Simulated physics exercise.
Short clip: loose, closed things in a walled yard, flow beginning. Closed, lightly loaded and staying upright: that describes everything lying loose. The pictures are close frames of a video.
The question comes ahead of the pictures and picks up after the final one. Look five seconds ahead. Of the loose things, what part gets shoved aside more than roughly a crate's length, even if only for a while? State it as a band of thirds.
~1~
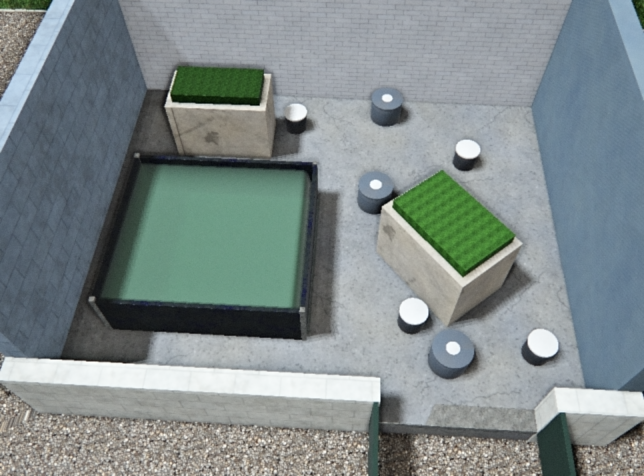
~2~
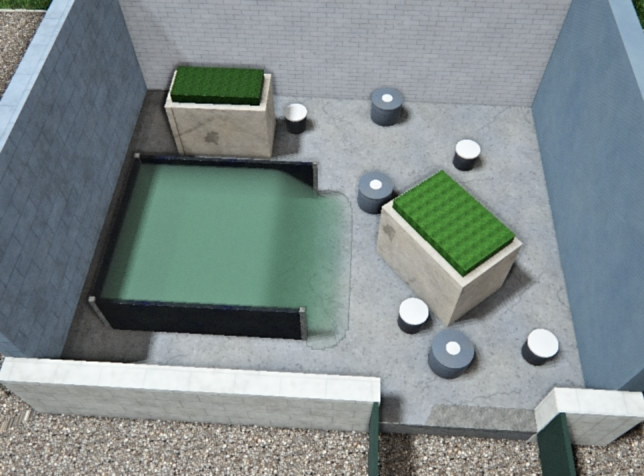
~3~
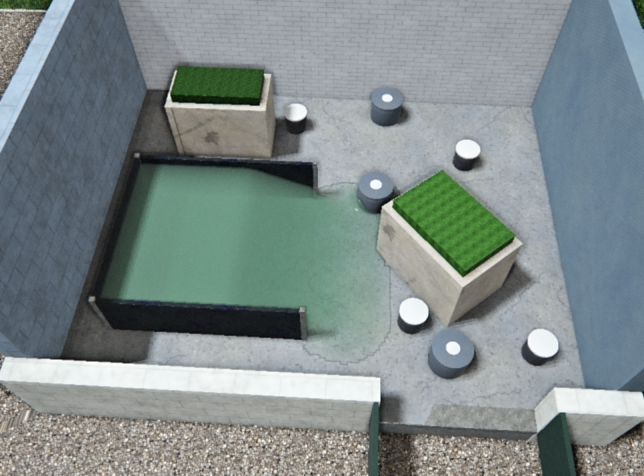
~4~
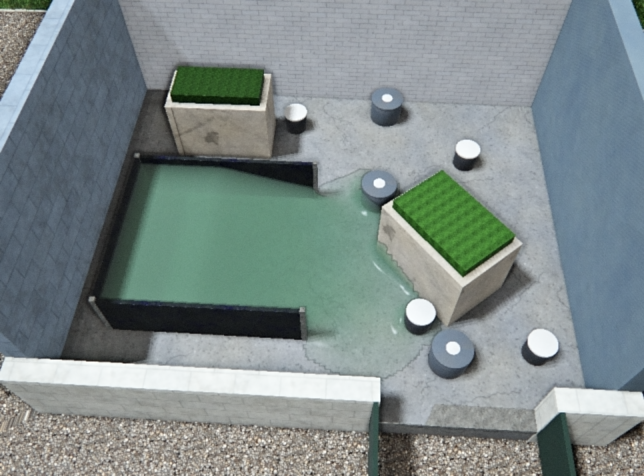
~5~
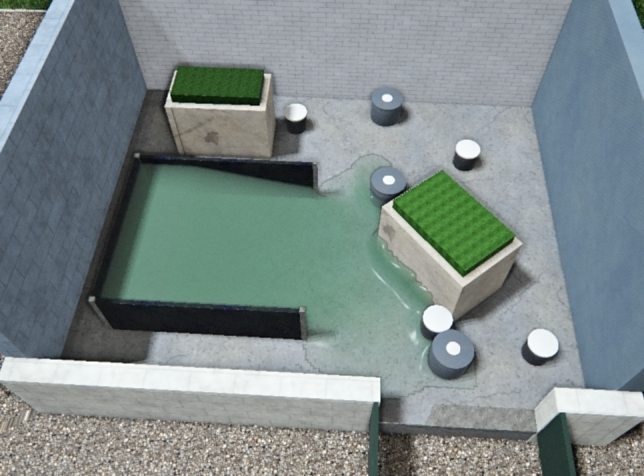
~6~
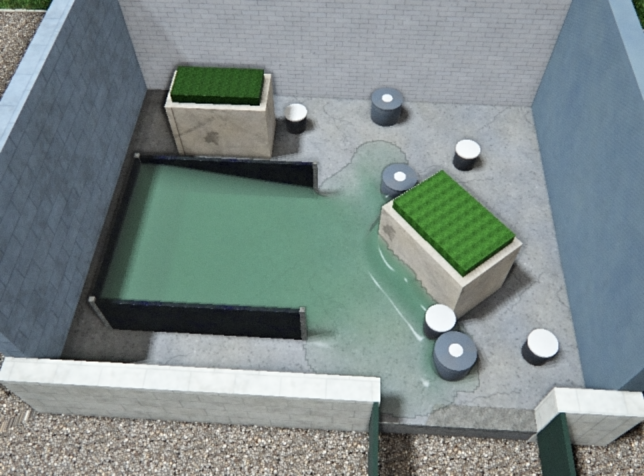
The share moved far is two thirds and up.
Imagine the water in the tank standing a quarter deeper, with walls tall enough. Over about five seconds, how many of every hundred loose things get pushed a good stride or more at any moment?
Near 90 in a hundred.
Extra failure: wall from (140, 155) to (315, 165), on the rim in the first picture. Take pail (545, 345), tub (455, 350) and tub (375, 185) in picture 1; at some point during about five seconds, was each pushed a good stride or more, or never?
Lab note - in sequence: Made it that far; never that far; never that far.
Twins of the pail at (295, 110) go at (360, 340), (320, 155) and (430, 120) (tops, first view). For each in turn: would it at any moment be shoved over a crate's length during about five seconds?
Listed in sequence, the answers are displaced a stride, remains nearby and displaced a stride.
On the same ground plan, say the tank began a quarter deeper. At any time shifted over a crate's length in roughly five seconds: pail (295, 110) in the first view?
Answer: Not that far.
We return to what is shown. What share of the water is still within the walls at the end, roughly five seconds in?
68 %.
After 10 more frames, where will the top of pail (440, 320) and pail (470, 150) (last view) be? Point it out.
I'd guess close to (559, 298) and close to (522, 92).
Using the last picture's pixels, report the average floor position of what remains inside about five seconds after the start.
Mean position: About (418, 180).
A moment on, 2 of 7 are well off their spots; 1 afloat.
Next, 4 of 7 are well off their spots; 3 afloat.
Later, 5 of 7 are well off their spots; 3 afloat.
In the end, 6 of 7 are well off their spots, and 6 have been at some point; 3 afloat.
